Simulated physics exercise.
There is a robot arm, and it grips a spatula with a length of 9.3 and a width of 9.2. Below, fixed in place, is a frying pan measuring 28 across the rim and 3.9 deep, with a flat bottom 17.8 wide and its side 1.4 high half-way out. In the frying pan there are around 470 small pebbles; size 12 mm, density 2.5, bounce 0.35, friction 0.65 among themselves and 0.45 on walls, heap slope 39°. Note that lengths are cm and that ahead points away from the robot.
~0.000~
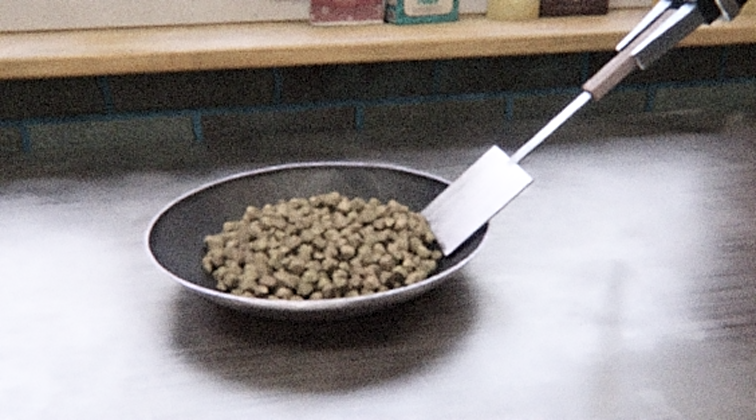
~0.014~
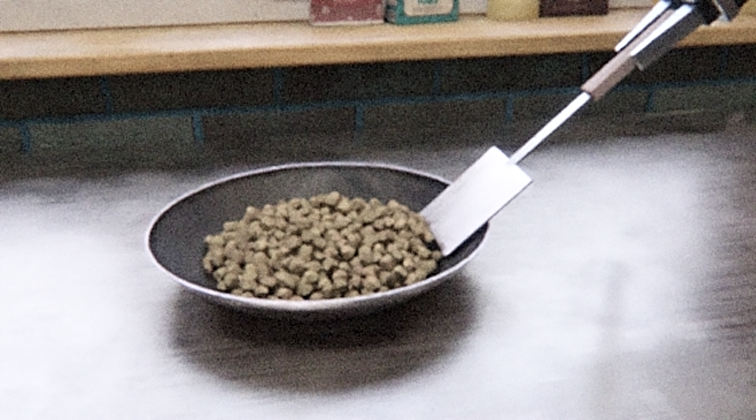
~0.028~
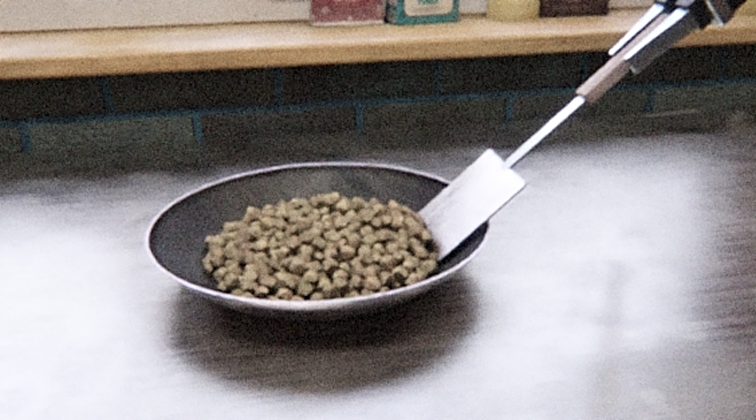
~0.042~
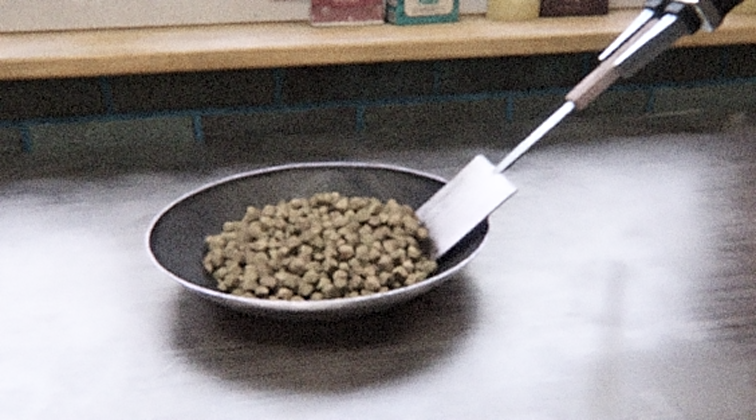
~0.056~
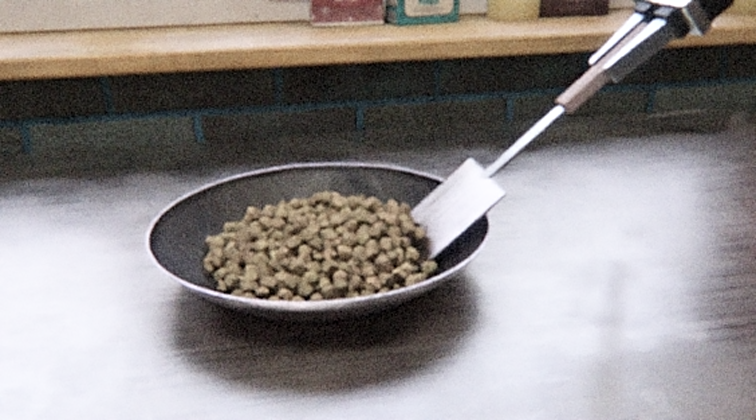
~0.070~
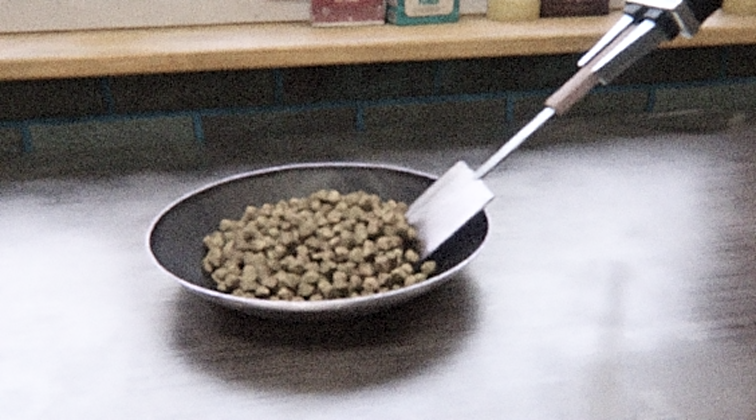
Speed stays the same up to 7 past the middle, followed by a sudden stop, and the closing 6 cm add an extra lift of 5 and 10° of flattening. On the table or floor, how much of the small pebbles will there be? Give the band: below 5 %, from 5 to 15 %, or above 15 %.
Band: From 5 to 15 %.
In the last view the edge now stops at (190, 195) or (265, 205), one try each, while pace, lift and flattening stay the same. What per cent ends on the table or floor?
I'd say some 30 per cent, then some 5 per cent.
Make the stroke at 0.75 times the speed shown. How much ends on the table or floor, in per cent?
Some 5 per cent.
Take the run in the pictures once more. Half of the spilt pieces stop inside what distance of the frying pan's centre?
Distance, approx.: 18 cm.
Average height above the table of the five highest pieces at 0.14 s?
Around 4 cm above the table.
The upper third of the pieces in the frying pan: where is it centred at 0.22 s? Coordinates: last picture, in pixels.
The middle lies somewhere about (228, 226).
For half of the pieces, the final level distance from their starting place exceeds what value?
Somewhere around 5 centimetres, I'd say.
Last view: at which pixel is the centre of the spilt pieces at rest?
Resting centre: About (112, 268).
After 0.14 s, sloping 41°, highest piece 5 above the table; 469 in the frying pan.
After 0.22 s, sloping 37°, highest piece 6 above the table; 469 in the frying pan.
After 0.45 s, sloping 31°, highest piece 6 above the table; 432 in the frying pan, 33 on the table or floor, 4 on the blade or in flight.
After 1.50 s, sloping 31°, highest piece 6 above the table; 430 in the frying pan, 39 on the table or floor.
In the end, 430 in the frying pan, 39 on the table or floor. That is 8 % on the table or floor.
